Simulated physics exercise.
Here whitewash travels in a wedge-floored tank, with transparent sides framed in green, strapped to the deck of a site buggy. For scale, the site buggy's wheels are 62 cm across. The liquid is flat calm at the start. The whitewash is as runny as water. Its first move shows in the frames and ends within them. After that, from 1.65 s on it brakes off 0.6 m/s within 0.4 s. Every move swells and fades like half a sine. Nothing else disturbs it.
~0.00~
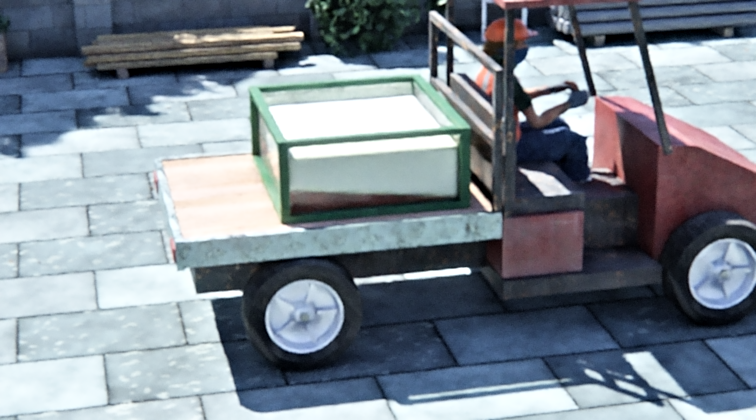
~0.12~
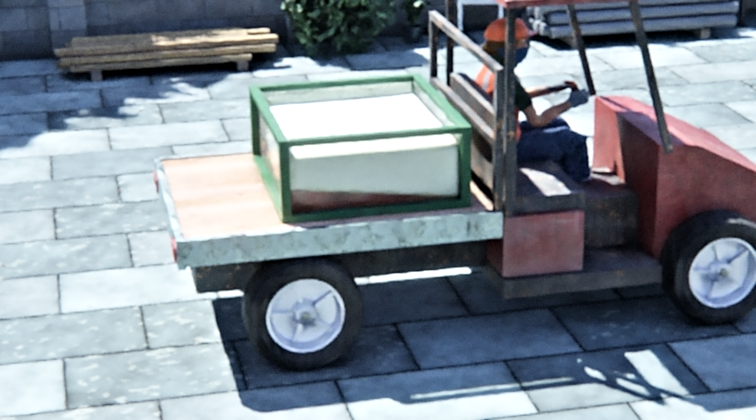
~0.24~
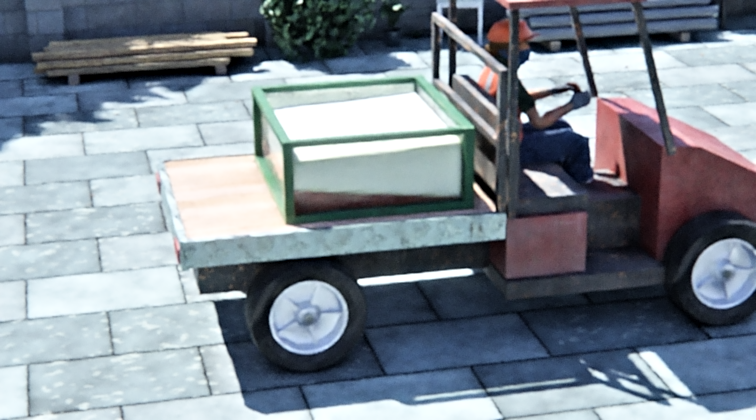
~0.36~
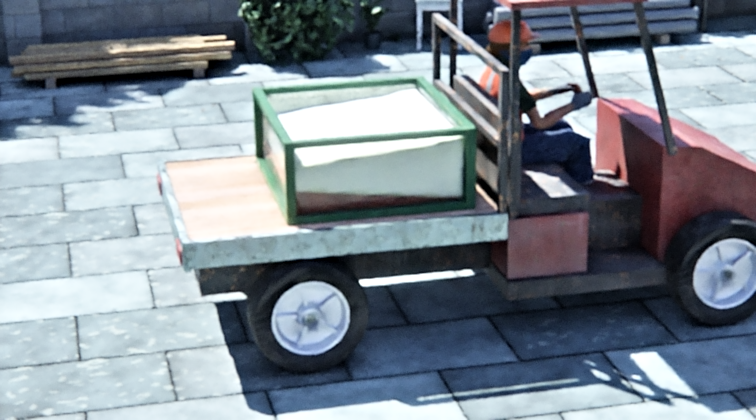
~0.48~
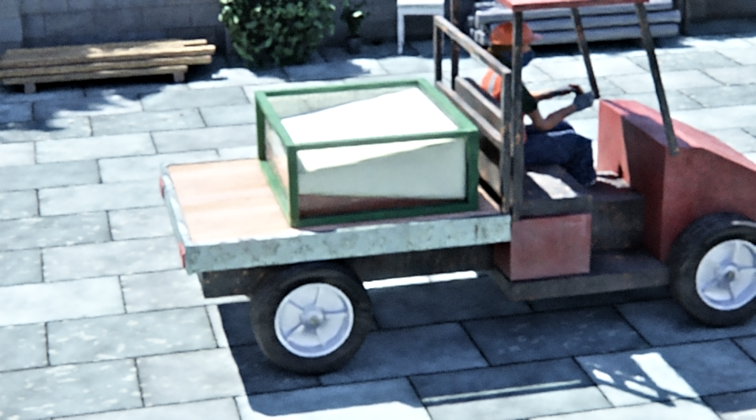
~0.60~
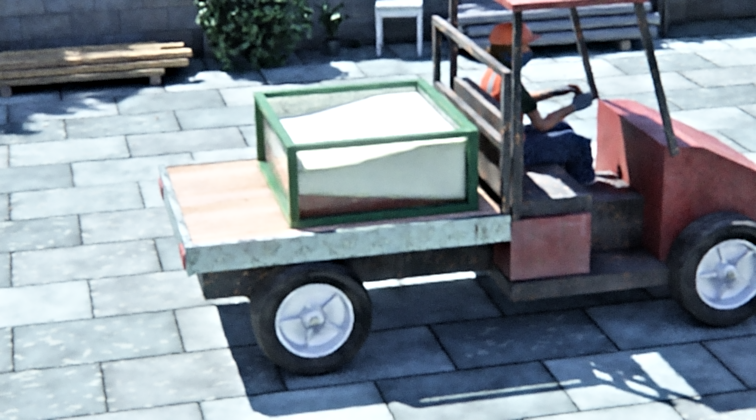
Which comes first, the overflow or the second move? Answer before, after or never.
It overflows after the second move starts.
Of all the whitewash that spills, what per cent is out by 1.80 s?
Some 0 per cent by then.
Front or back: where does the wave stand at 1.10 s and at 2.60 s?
At the back, then the back.
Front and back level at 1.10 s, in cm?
About 26 cm in front and 36 cm behind.
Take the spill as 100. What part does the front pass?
About 50 per cent.
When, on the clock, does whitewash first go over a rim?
Near 2.6 s.
By 1.10 s front 25 cm, middle 31 cm, back 36 cm above the lowest part of the floor; no loss so far.
By 1.80 s front 37 cm, middle 29 cm, back 25 cm above the lowest part of the floor; no loss so far.
By 2.60 s front 24 cm, middle 27 cm, back 43 cm above the lowest part of the floor; no loss so far.
By 5.03 s the loss stands at 2 per cent, over the front and the back; the first of it left at about 2.60 s, and the second move began at 1.65 s.
